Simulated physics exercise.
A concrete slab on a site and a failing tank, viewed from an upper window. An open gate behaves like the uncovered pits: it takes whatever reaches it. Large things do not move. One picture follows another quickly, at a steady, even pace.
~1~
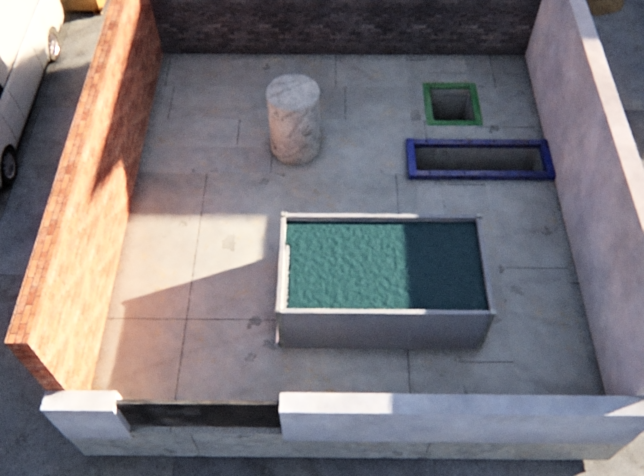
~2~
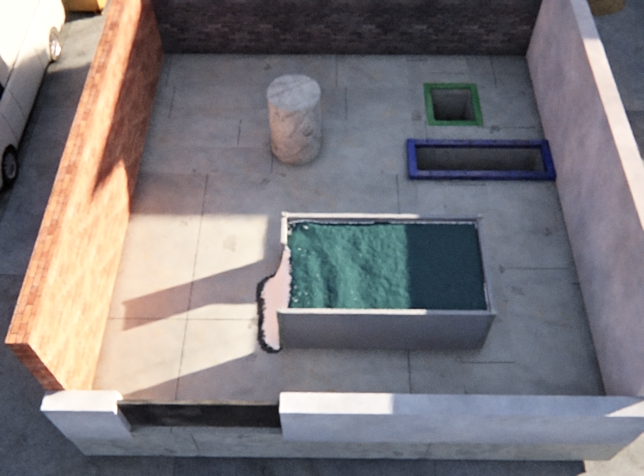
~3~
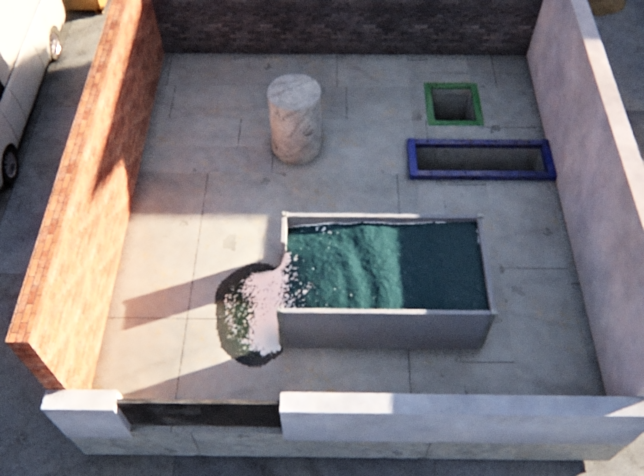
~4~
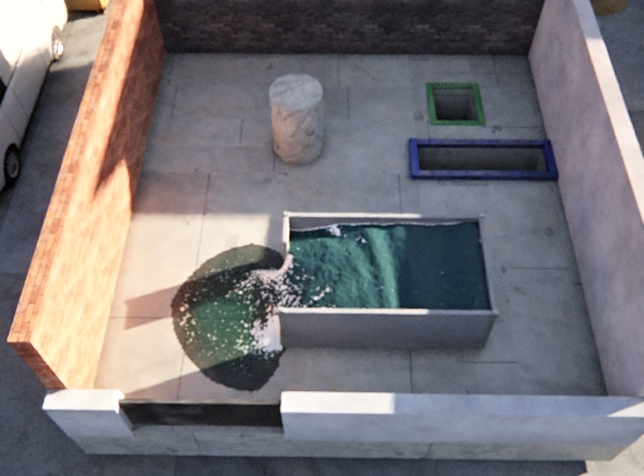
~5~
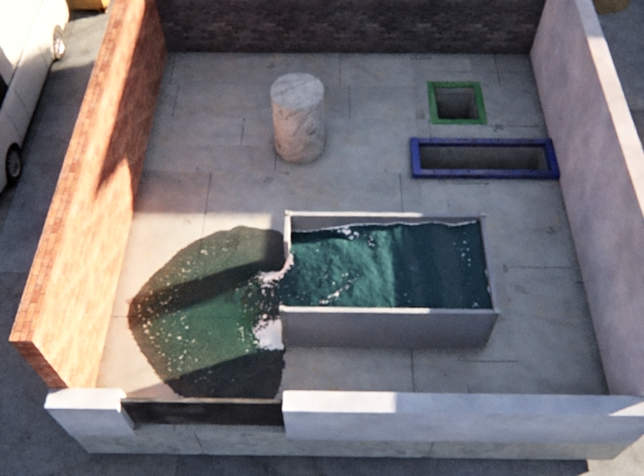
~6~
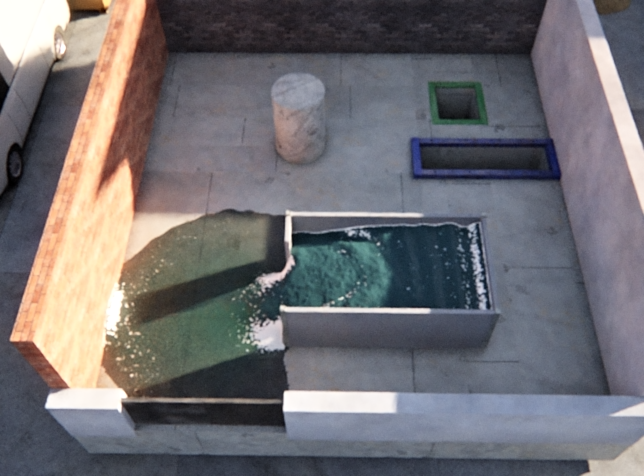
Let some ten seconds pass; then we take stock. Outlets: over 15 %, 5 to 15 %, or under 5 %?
As I see it, the gate is nearly idle - draining beneath five per cent; the blue pit is nearly idle - draining beneath five per cent; the green pit is moderately busy - draining five to fifteen per cent.
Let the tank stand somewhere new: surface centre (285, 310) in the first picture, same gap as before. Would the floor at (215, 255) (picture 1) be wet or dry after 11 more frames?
That spot would be swamped.
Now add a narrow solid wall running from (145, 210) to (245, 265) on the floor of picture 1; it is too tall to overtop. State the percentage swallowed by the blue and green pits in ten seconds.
Roughly, in per cent: Blue 2, green 2.
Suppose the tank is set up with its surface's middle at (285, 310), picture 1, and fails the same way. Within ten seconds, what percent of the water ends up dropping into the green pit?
Share in the green pit - 15 %.
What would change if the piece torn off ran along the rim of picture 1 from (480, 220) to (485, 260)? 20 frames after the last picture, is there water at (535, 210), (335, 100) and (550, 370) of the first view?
As listed: Under water, no water, awash.
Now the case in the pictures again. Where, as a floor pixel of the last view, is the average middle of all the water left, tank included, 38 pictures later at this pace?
Close to (288, 227).
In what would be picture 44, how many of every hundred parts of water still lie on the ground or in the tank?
Close to 98 in a hundred.
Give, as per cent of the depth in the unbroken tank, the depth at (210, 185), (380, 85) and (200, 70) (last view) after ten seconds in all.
Going place by place: 4 %, 6 % and 10 %.
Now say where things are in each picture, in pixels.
Still water in the open tank at (383, 265), in the first frame.
The front is at (276, 349), out from the gap at (286, 298), in the second frame.
Water pours out at (286, 300) and has run to (224, 290), in the third frame.
Water pours out at (288, 301) and has run to (182, 297), in the fourth frame.
The front is at (136, 322), out from the gap at (289, 301), in the fifth frame.
Water pours out at (290, 301) and has run to (104, 354), in the sixth frame.
A moment on, water covers 20 % of the floor; the gate 0 %, the blue pit 0 %, the green pit 0 %.
Next, water covers 25 % of the floor; the gate 0 %, the blue pit 0 %, the green pit 0 %.
Then, water covers 45 % of the floor; the gate 0 %, the blue pit 0 %, the green pit 0 %.
Later, water covers 75 % of the floor; the gate 0 %, the blue pit 0 %, the green pit 1 %.
In the end, water covers 100 % of the floor; the gate 0 %, the blue pit 0 %, the green pit 11 %.
